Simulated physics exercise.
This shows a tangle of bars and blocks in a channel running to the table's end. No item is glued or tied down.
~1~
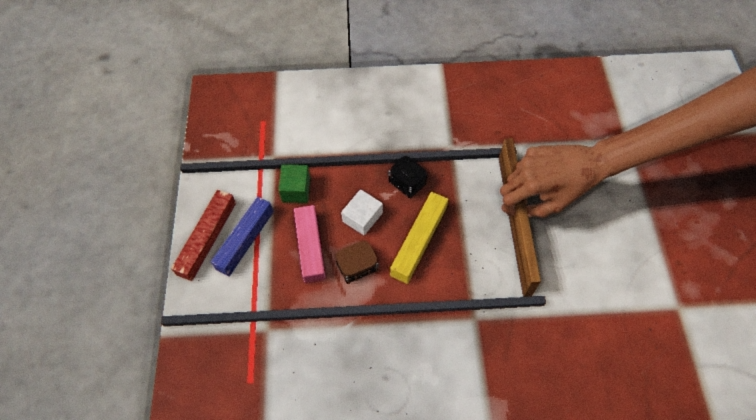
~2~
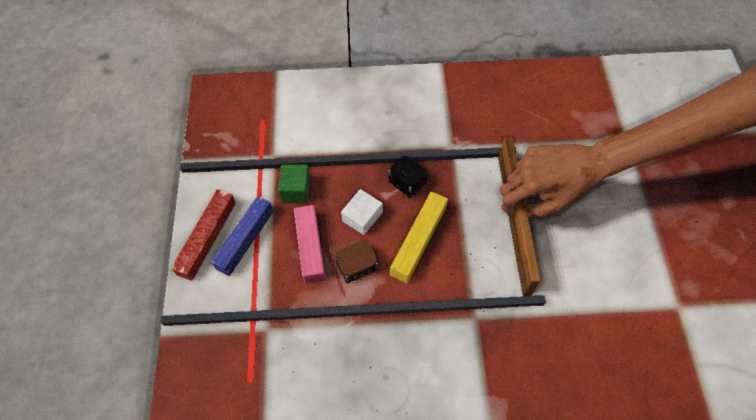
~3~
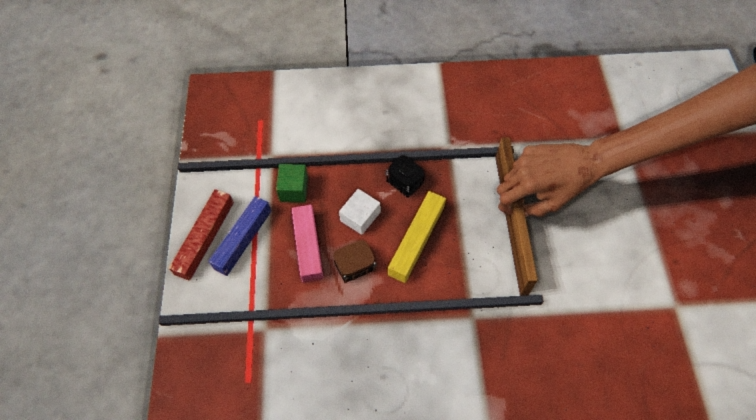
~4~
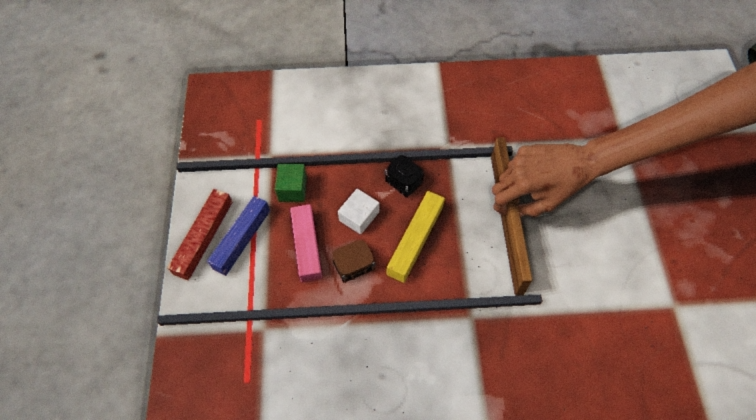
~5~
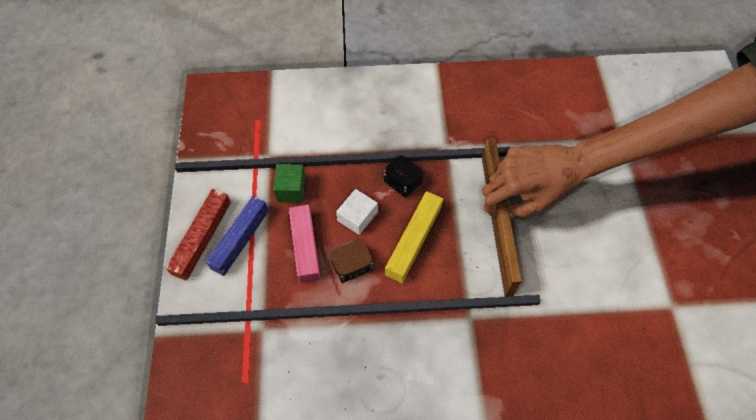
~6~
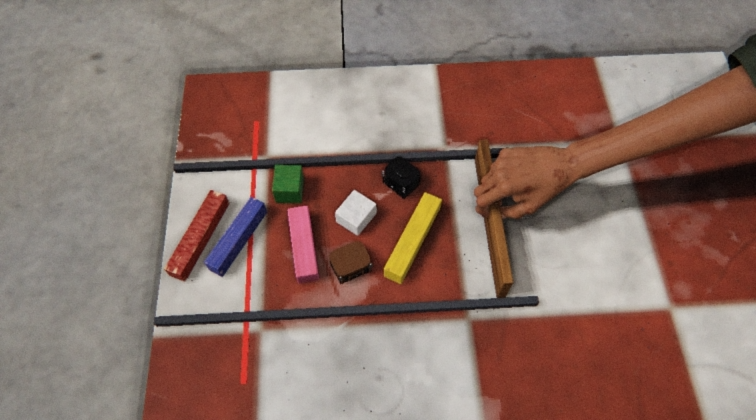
At the start, a hand grips a wooden board at the right of a channel on a red-and-white checkered surface, with colourful bars and blocks lying apart to its left. The hand then slides the board a short way left, while the pieces stay essentially still, untouched by it.
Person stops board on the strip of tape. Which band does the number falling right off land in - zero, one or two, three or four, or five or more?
Fallen: A single one or a pair.
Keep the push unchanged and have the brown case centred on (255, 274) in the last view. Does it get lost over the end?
Result: It does not come off.
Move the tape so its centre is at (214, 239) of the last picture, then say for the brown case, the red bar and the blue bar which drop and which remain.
What happens: The brown case does not come off, the red bar goes down, the blue bar goes down.
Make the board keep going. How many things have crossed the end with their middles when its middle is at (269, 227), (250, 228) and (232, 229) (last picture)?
The counts: 0, 1 and 2.
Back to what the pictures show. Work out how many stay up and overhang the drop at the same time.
The total comes out at 1.
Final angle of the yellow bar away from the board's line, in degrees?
Around 0 degrees.
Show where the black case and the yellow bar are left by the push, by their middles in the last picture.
Taking them in turn, first comes (240, 178), then (239, 247).
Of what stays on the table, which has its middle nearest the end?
Result: The blue bar.
Early on, none off yet; red bar at rest near (198, 234); blue bar at rest near (237, 236); green block at rest near (288, 184).
A while later, none off yet; red bar travelled a little near (186, 234); blue bar travelled a little near (202, 235); green block travelled about its own width near (245, 187).
Finally, the number that fall off is one or two; lost, red bar.
